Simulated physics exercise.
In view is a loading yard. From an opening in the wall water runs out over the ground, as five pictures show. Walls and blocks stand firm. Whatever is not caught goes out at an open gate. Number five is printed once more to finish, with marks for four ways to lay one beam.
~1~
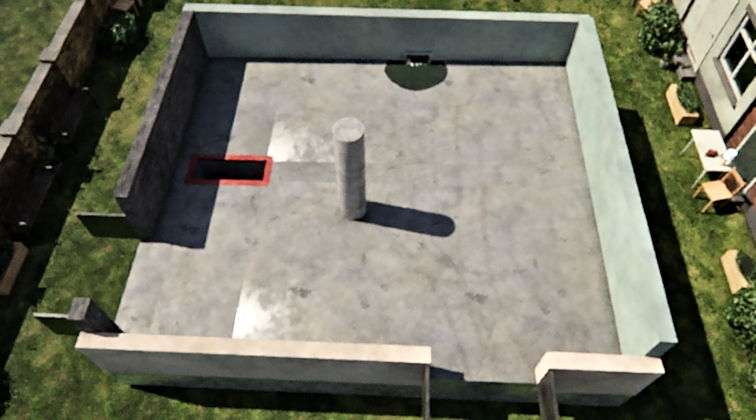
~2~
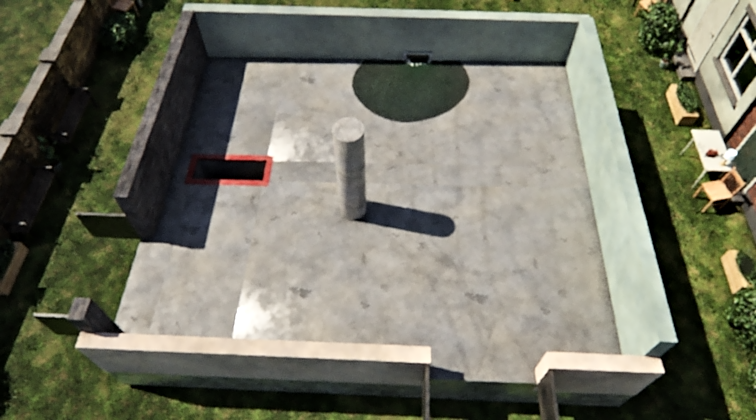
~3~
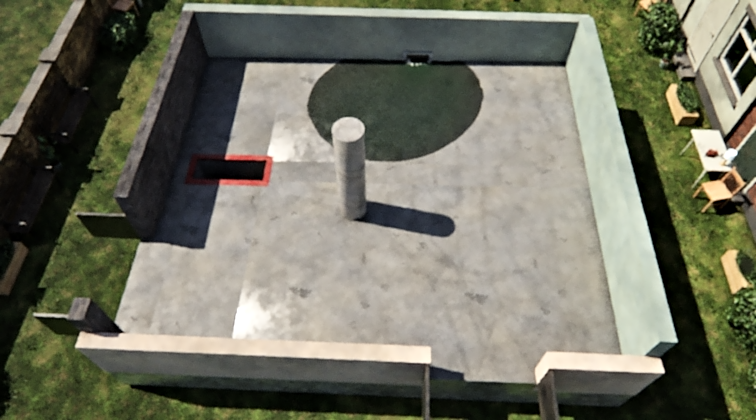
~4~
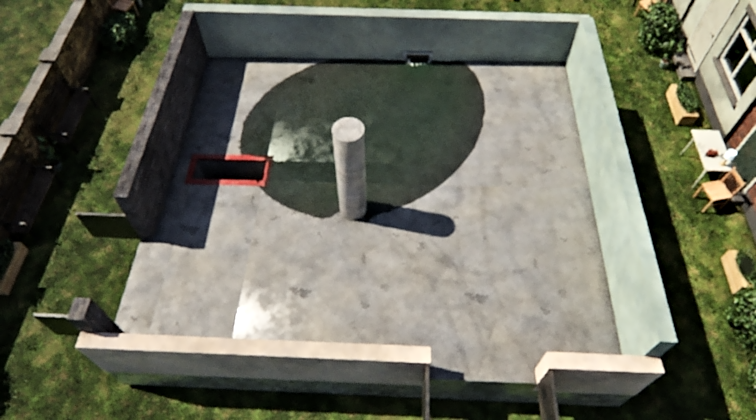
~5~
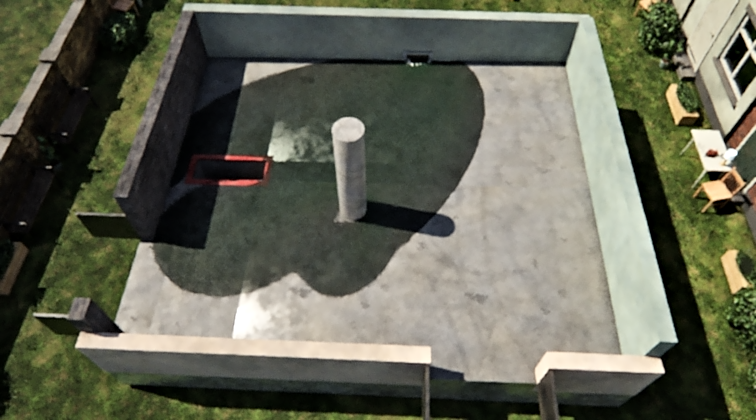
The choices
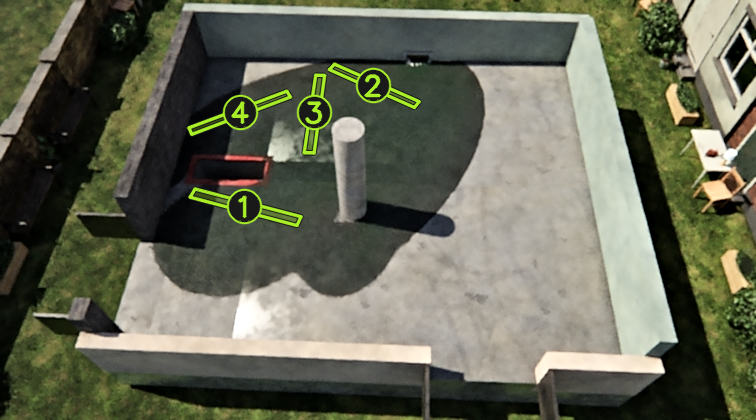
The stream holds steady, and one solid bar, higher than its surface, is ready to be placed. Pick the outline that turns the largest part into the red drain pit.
It is 1.
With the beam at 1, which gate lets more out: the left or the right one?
More leaves on the left.
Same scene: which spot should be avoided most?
3 it is.
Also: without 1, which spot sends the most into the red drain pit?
It is 4.
In lime, 1 from (192, 193) to (299, 221); 2 from (331, 66) to (416, 104); 3 from (309, 152) to (320, 75); 4 from (190, 131) to (288, 94).
With 1, about 62 % of the stream goes into the red drain pit, about 38 % out by the gates.
With 2, about 18 % of the stream goes into the red drain pit, about 82 % out by the gates.
With 3, about 6 % of the stream goes into the red drain pit, about 94 % out by the gates.
With 4, about 35 % of the stream goes into the red drain pit, about 65 % out by the gates.
